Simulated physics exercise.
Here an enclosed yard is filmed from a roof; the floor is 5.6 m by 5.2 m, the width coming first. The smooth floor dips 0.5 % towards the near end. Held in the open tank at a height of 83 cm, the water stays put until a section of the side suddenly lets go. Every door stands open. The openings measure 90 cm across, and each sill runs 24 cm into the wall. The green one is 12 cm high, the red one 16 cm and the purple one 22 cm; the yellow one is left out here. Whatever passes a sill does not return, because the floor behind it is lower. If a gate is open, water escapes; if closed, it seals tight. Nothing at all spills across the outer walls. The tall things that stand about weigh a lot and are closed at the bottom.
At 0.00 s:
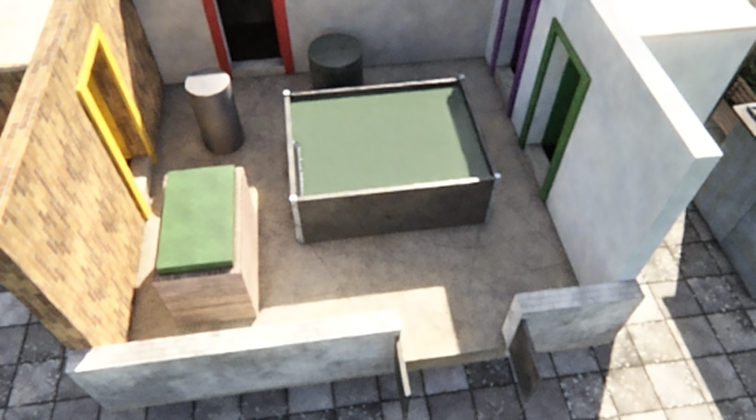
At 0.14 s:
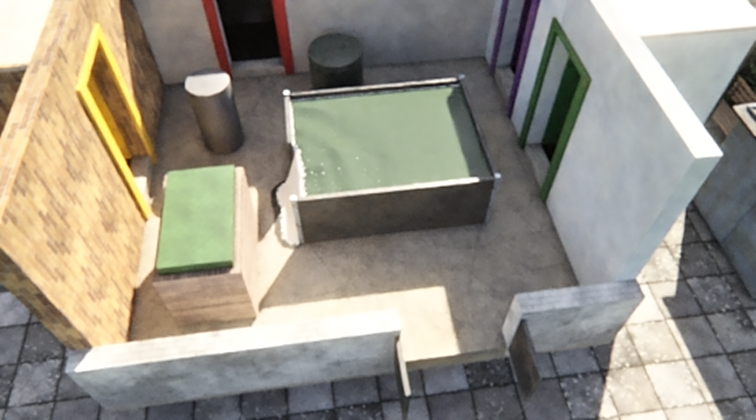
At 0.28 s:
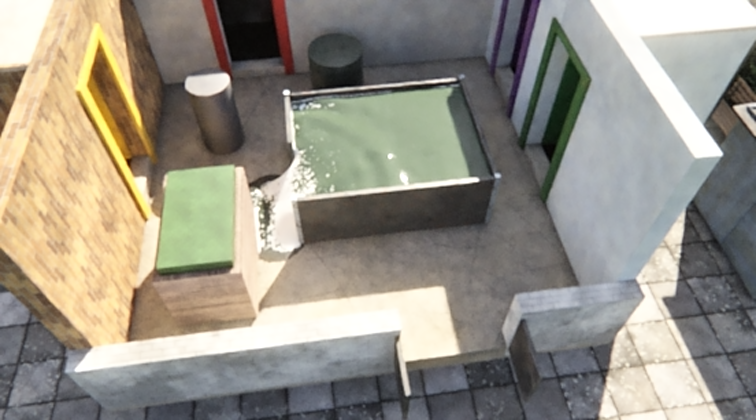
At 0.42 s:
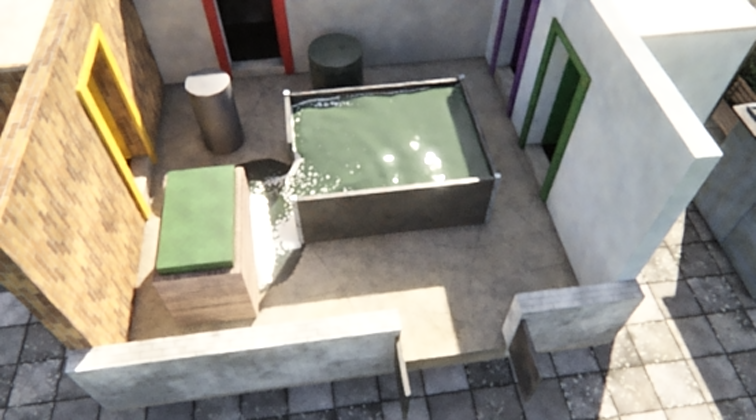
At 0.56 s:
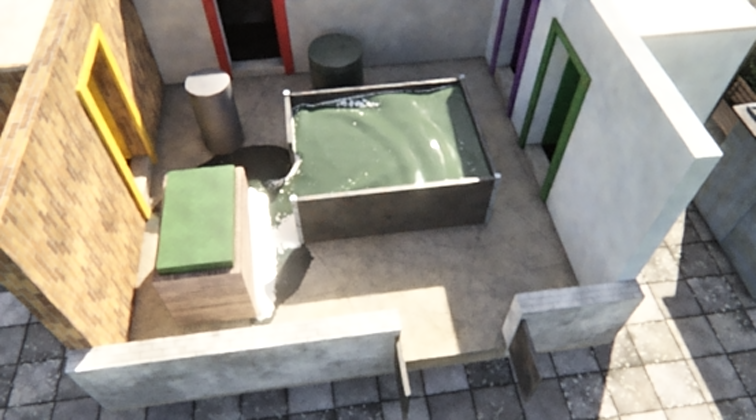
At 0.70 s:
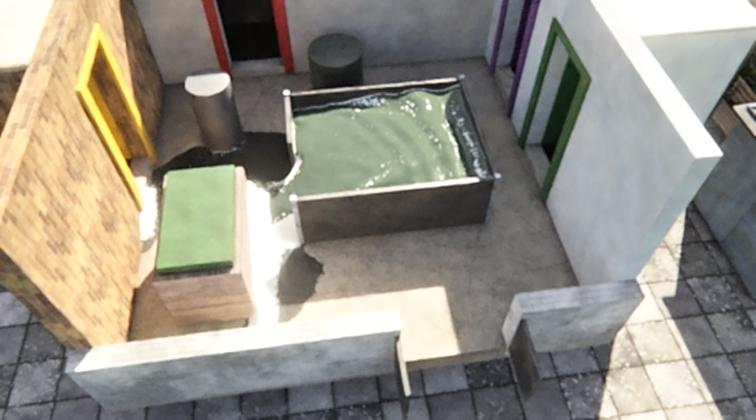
A large open tank leaks water from its left side, spreading across the walled yard's floor.
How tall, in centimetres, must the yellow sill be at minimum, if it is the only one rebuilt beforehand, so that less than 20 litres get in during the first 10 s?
It needs to be at least 31 cm tall.
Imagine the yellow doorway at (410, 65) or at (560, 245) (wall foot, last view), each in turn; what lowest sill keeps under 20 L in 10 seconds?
In turn: Roughly 12.5 cm, roughly 14.0 cm.
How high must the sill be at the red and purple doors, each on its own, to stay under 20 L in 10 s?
You'd want some 12.0 cm at red and some 12.0 cm at purple.
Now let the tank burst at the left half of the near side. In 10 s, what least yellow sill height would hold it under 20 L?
With that break, close to 9.5 cm.
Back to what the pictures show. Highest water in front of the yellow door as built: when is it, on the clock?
Approximately 1.4 s.
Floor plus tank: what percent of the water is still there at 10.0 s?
Close to 92 per cent is still present.
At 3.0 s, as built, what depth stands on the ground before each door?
Centimetres: Green = 2, red = 13, purple = 0, yellow = 27.
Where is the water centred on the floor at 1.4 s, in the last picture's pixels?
Roughly (344, 191).
After 1.4 s water covers 35 % of the floor, deepest (67 cm) near (265, 224); 36 cm at the yellow door, 31 litres in over its 22 cm sill.
After 3.0 s water covers 70 % of the floor, deepest (40 cm) near (265, 224); 27 cm at the yellow door, 109 litres in over its 22 cm sill.
After 10.0 s water covers 95 % of the floor, deepest (20 cm) near (372, 99); 14 cm at the yellow door, 120 litres in over its 22 cm sill.
At the yellow door as built, the water arrived by 0.7 s and peaked near 36 cm at 1.4 s.
Run again over the same 10 s with other heights there, 66 litres in over 25.5 cm, 5 litres over 34.5 cm. The limit of 20 litres is kept from about 31 cm up.
